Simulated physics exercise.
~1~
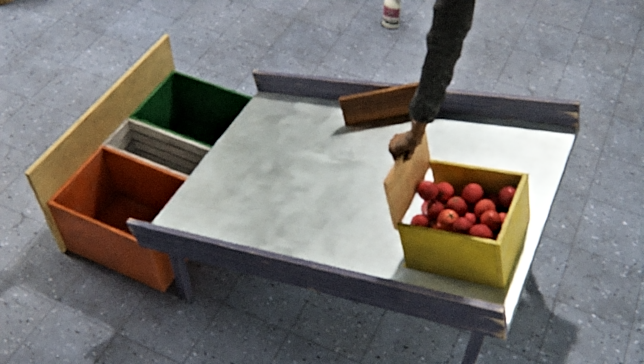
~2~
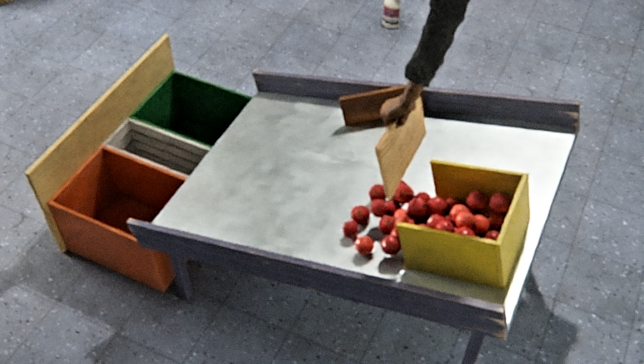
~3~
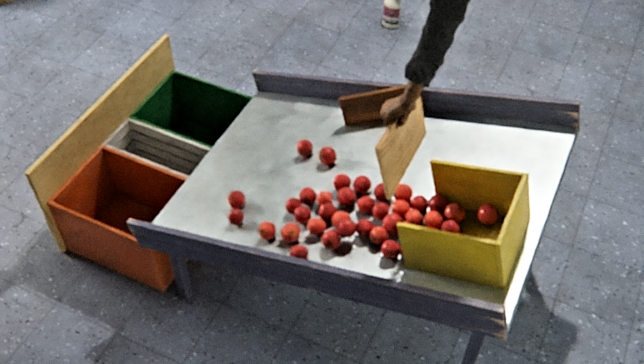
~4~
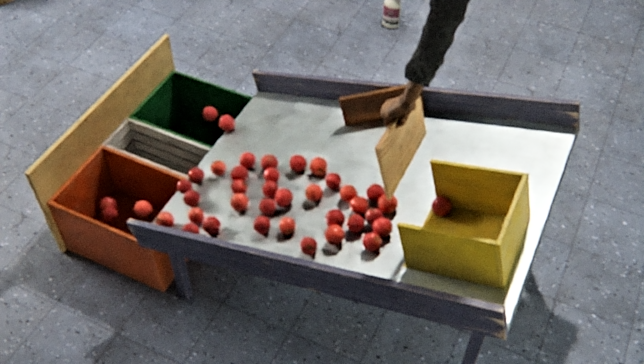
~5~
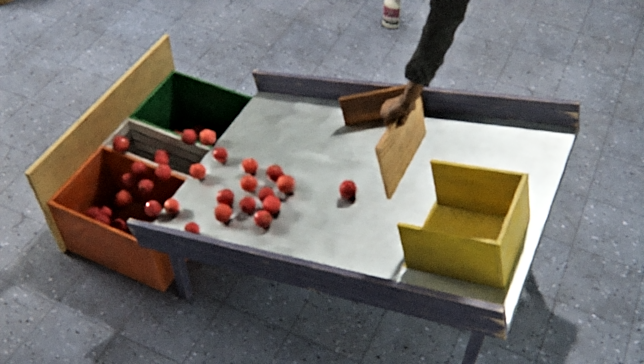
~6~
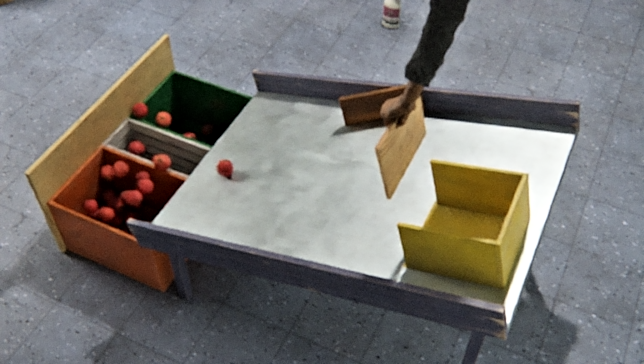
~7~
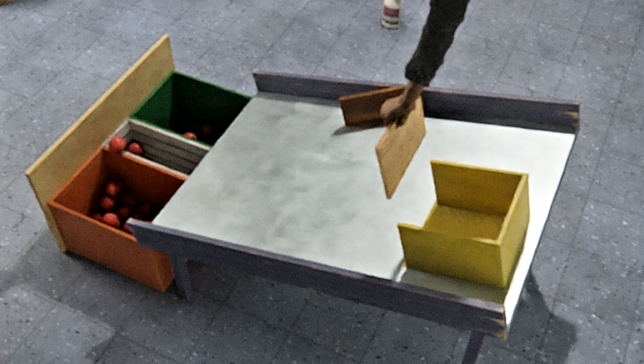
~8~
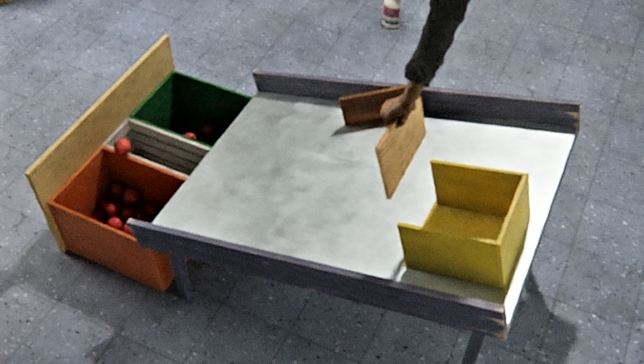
In this clip, a hand lifts a wooden gate from a yellow pen, and red tomatoes spill out and roll left down a walled table past an angled board, dropping into orange, white and green containers until the table is empty, with many resting in the near orange bin.
